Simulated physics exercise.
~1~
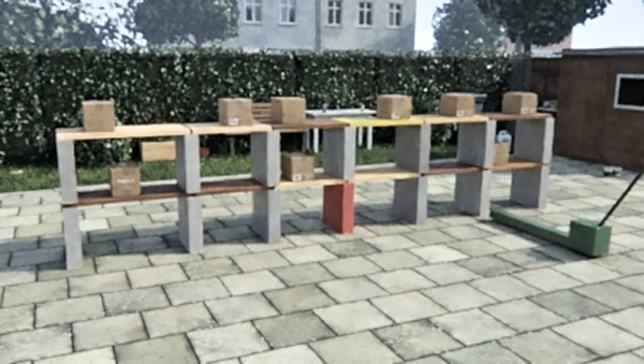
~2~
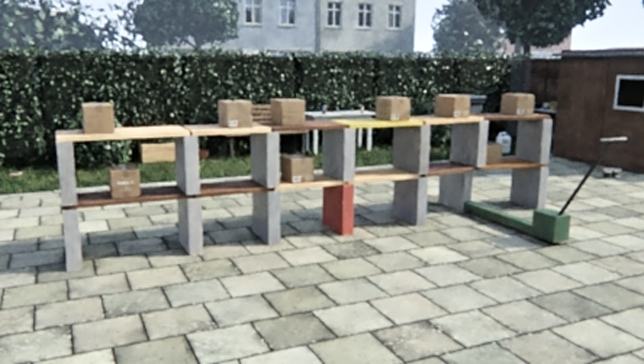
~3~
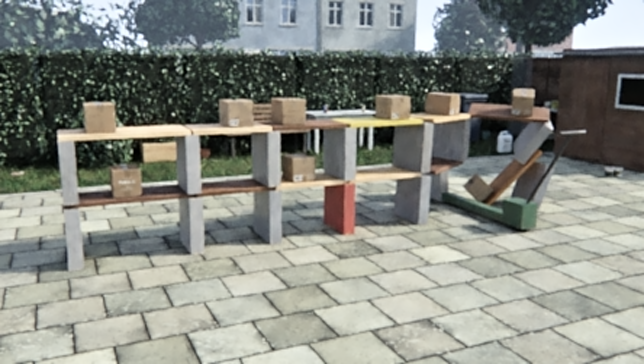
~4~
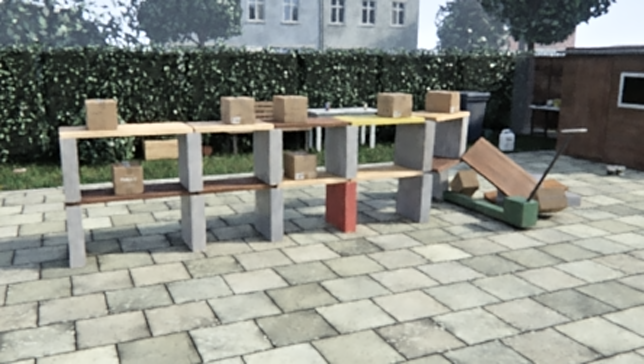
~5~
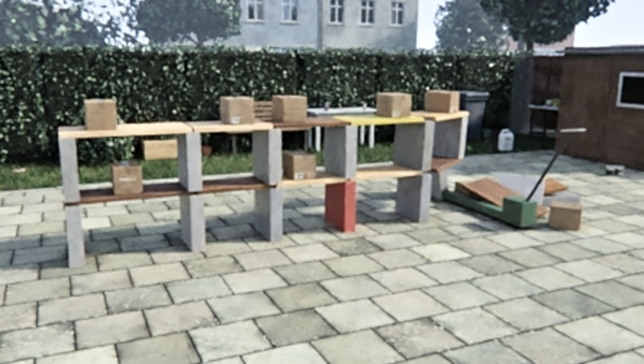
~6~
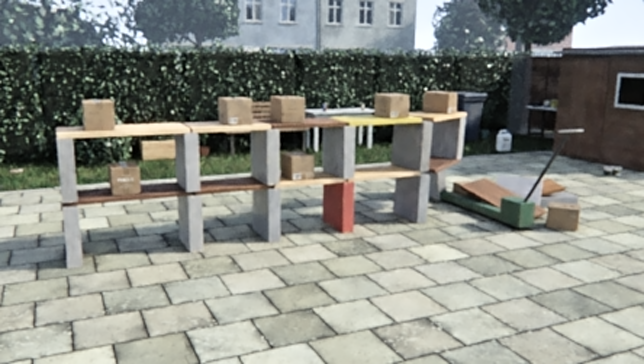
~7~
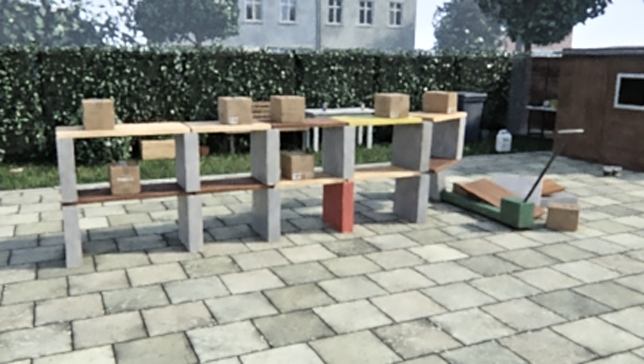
A long two-tier shelf of boards and grey blocks holding cartons stood on a patio as a green floor jack slid left into its right end, which collapsed into a heap of boards and boxes, while the rest, including the red upright, stayed standing.
